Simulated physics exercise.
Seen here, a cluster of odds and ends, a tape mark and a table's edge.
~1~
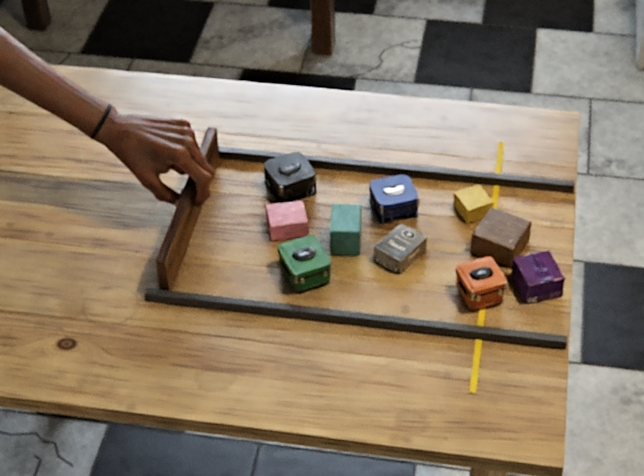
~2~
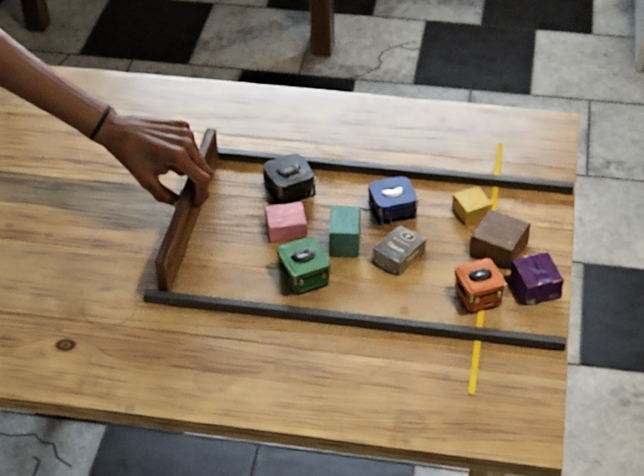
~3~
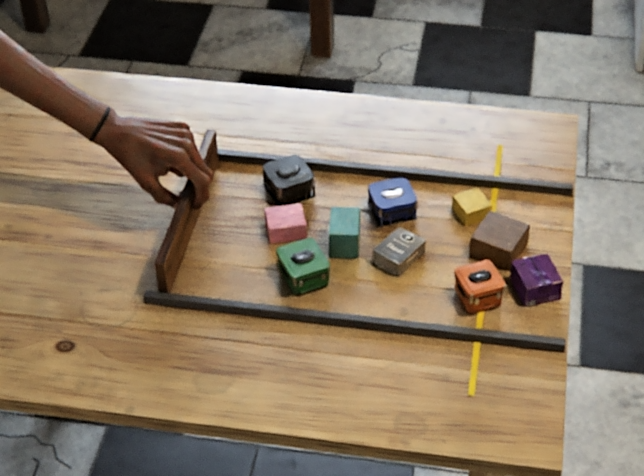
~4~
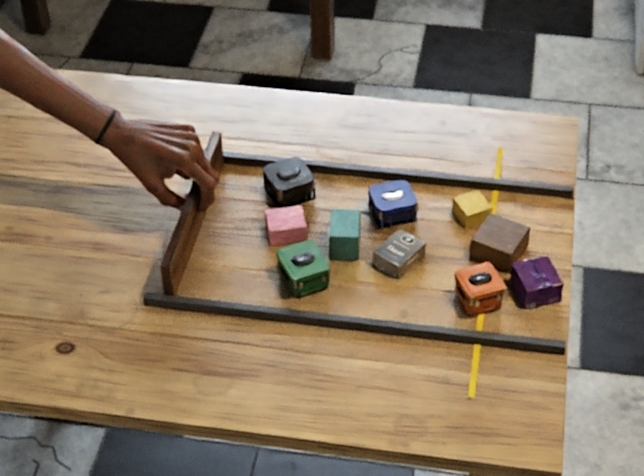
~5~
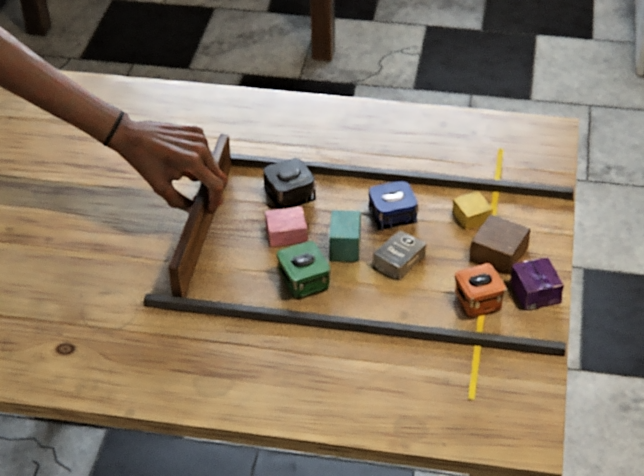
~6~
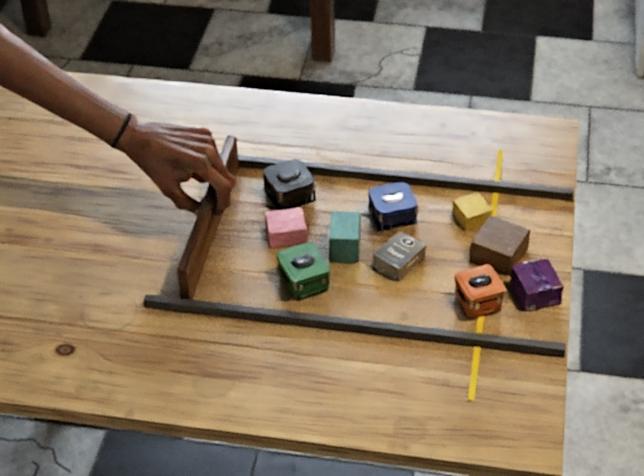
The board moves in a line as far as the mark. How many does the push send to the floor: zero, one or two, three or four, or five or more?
The number that fall off is three or four.
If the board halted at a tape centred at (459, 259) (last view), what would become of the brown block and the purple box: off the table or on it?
The brown block comes down, the purple box comes down.
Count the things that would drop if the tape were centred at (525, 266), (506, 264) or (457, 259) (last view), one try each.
Down on the floor: 7, 4 and 2.
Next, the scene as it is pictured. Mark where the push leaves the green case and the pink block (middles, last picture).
About (503, 302), and the other about (507, 256).
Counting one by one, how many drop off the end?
Exactly 4.
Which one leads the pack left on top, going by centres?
Foremost is the blue case.
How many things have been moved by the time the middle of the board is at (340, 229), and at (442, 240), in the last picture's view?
At the one place 6, at the other 10.
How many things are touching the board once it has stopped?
It touches 3.
Early on, none off yet; purple box at rest near (537, 285); brown block at rest near (500, 245); orange case at rest near (479, 292).
A while later, none off yet; purple box travelled a little near (560, 290); brown block travelled about its own width near (566, 251); orange case travelled a little near (497, 296).
Finally, the number that fall off is three or four; lost, grey box, yellow block, brown block and purple box.
